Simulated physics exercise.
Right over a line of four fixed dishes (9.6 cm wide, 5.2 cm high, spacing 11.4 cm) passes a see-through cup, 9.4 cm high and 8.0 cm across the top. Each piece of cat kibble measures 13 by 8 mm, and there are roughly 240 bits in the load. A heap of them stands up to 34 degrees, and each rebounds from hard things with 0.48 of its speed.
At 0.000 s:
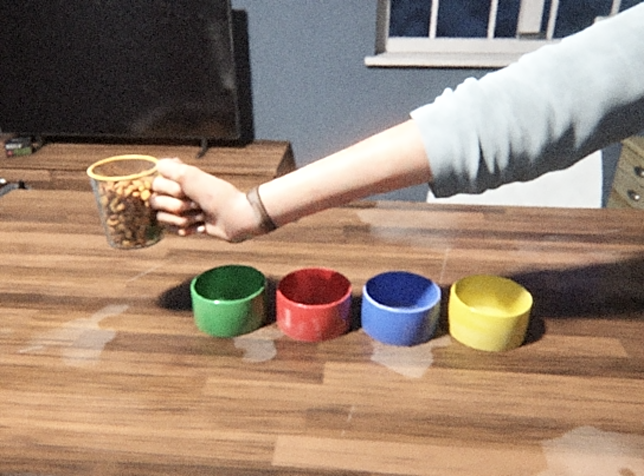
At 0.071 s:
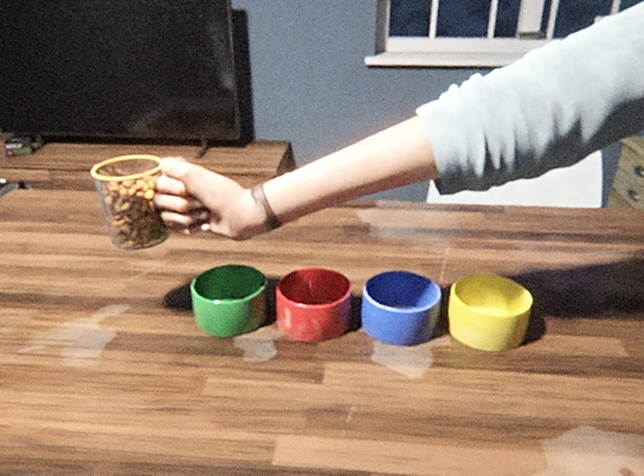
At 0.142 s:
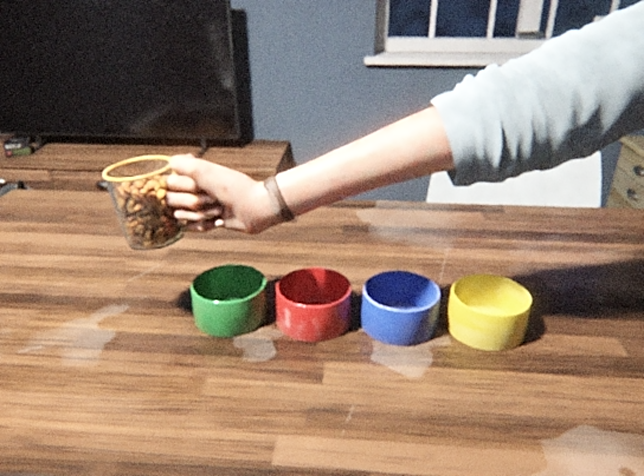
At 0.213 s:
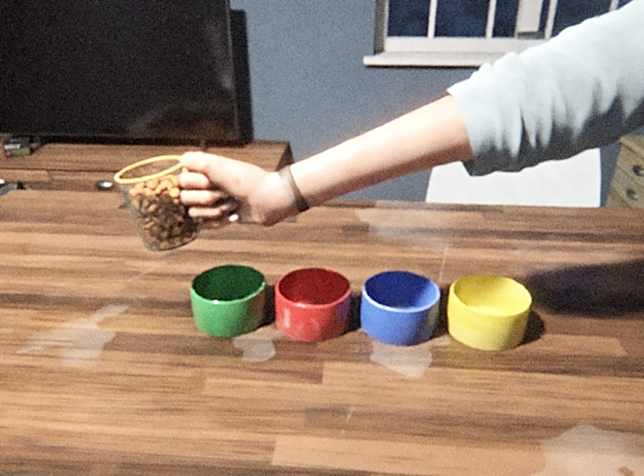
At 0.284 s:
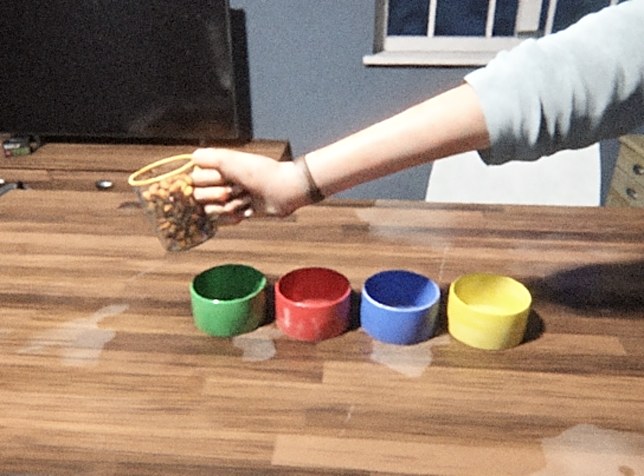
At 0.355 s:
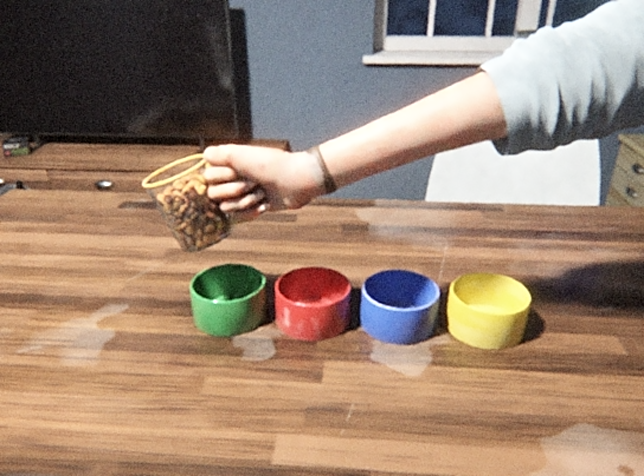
A hand moves a clear cup of brown kibble right, gradually tilting it above the table.
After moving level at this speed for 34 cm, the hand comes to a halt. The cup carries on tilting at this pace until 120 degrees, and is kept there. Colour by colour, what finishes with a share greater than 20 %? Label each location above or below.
Labels - red: Above, blue: Below, green: Below, yellow: Below, counter: Above.
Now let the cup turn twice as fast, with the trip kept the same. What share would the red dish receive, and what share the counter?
In that case I'd put red at 60 and the counter at 30.
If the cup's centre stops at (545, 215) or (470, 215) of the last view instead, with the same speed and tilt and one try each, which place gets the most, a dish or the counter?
Yellow; blue.
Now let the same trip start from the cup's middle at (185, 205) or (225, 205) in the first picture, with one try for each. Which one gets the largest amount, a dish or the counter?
Blue; counter.
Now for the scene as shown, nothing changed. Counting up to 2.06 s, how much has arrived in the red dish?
I'd say around 35 per cent.
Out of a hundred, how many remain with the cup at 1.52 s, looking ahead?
Roughly 100 per cent, give or take.
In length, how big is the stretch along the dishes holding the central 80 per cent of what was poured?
Roughly 10 cm of the row.
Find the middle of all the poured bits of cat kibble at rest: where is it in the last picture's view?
Close to pixel (339, 313).
After 1.06 s, tilt 67 degrees; cup holds 100 %.
Then, at 1.52 s, tilt 98 degrees; cup holds 100 %.
Then, at 2.06 s, tilt 120 degrees; cup holds 20 %, red 35 %, blue 5 %.
By 3.0 s all is still; red 45 %, blue 5 %, green 0 %, yellow 0 %, counter 50 %.
